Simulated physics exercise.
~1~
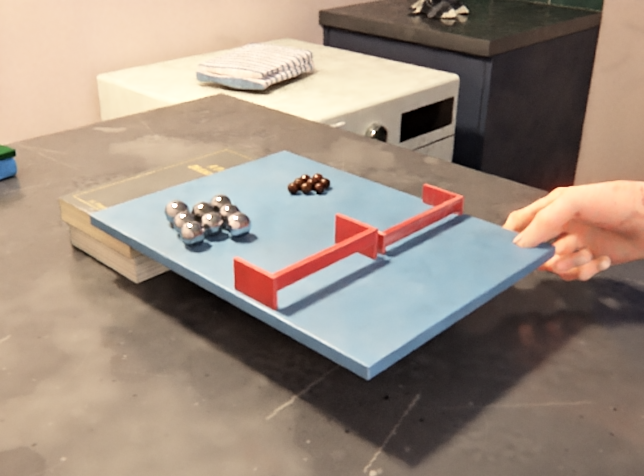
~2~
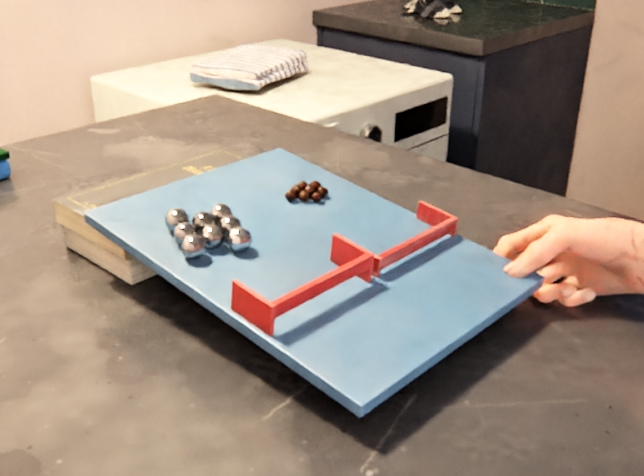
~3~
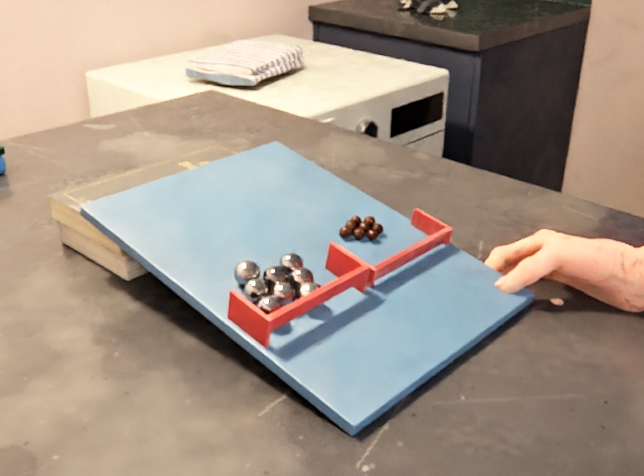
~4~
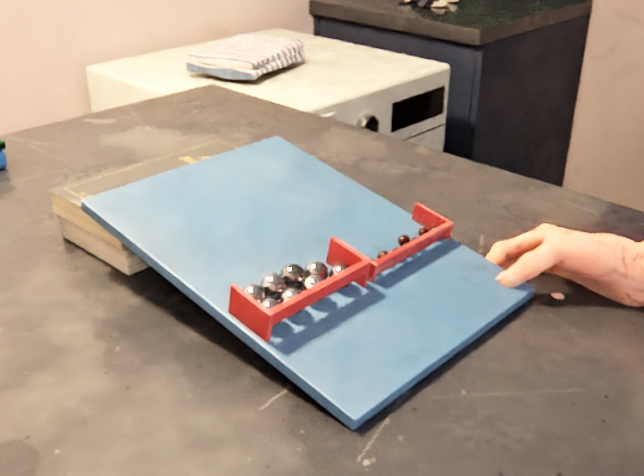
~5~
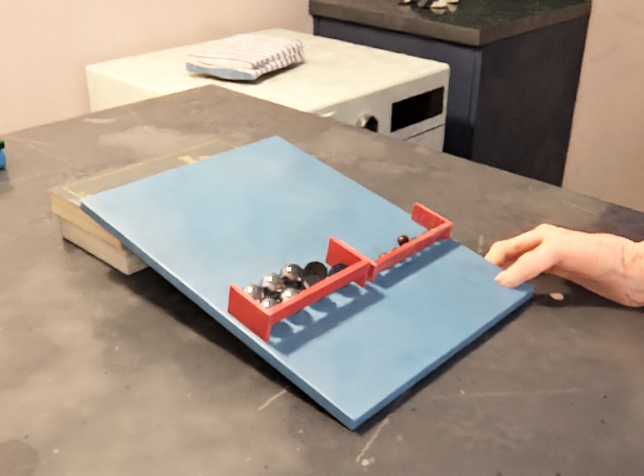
On a grey counter, a hand lowering one end of a blue board, silver and brown balls rolling down and gathering behind red bars.
